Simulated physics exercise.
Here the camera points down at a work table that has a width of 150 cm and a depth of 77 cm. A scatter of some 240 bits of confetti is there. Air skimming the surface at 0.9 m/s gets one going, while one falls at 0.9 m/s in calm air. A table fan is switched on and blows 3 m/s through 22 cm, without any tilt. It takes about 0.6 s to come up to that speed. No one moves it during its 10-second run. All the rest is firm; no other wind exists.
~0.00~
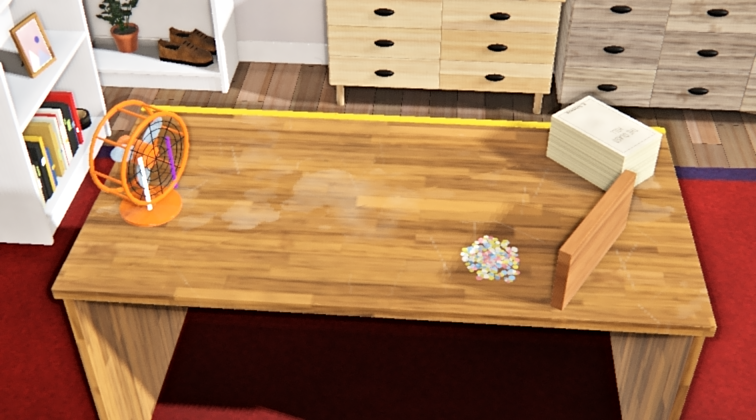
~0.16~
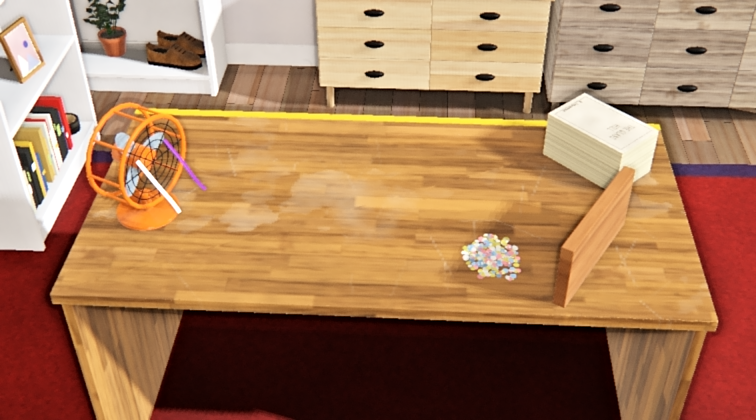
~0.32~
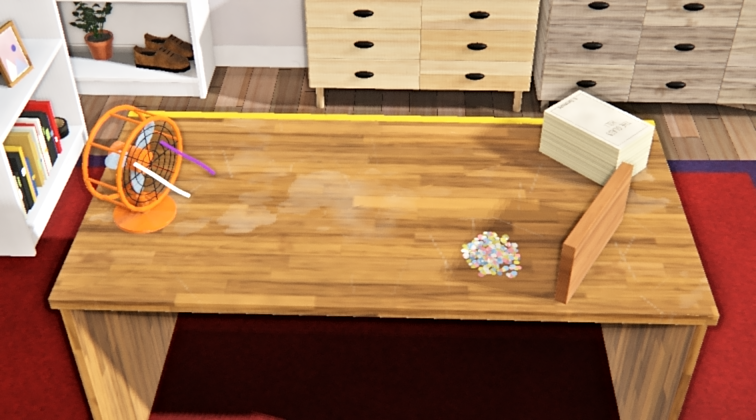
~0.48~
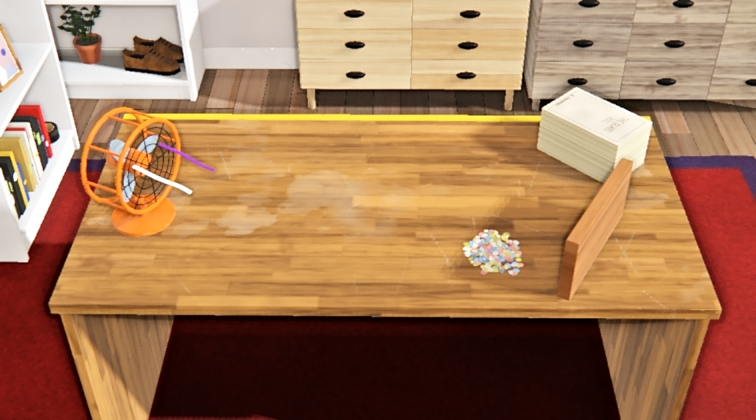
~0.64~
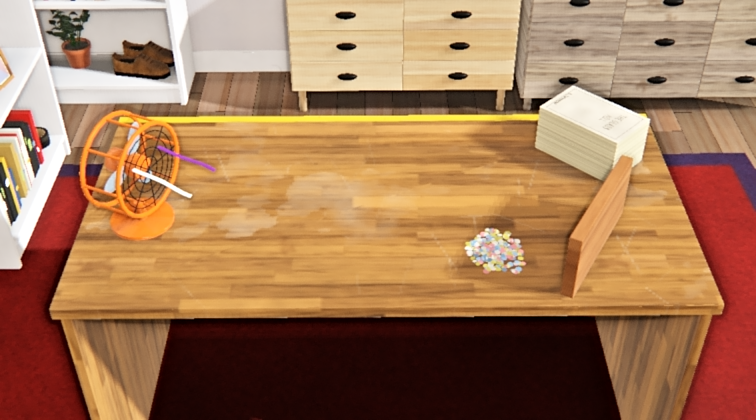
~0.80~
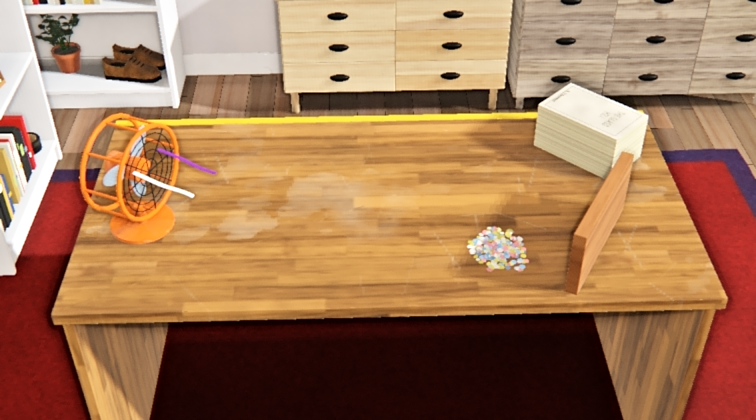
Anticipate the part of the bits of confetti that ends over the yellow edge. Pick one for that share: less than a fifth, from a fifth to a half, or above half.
Under one fifth.
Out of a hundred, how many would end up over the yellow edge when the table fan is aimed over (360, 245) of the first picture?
Result: Approx. 4 percent.
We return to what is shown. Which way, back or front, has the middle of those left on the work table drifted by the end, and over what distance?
Moved backward, around 25 cm.
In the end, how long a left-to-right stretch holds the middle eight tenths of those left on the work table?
About 20 cm.
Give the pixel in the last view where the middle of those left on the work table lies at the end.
(601, 183).
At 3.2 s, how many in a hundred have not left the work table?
Estimated share: Some 100 %.
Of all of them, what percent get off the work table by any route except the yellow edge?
The share is about 0 %.
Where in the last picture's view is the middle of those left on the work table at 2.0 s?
About (600, 188).
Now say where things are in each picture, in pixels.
In the first picture, the middle of the bits of confetti is near (492, 259), none has stirred yet and the mouth of the table fan is at (140, 153).
In the second picture, the middle of the bits of confetti is near (493, 256), none has stirred yet and the yellow edge is centred on (394, 117).
In the third picture, the middle of the bits of confetti is near (493, 253), none has stirred yet, the top of a board is at (600, 202) and the top of a book is at (599, 119).
In the fourth picture, the middle of the bits of confetti is near (495, 251) and none has stirred yet.
In the fifth picture, the middle of the bits of confetti is near (497, 250) and none has stirred yet.
In the sixth picture, the middle of the bits of confetti is near (499, 248) and none has stirred yet.
After 2.0 s, 54 % are on the move or not yet settled, 0 % are over the yellow edge; the middle of those still in play is near (600, 188).
After 3.2 s, 32 % are on the move or not yet settled, 0 % are over the yellow edge; the middle of those still in play is near (601, 183).
After 5.5 s, 30 % are on the move or not yet settled, 0 % are over the yellow edge; the middle of those still in play is near (601, 183).
After 10.0 s, at the end, 0 % are over the yellow edge; the middle of those still in play is near (601, 183).
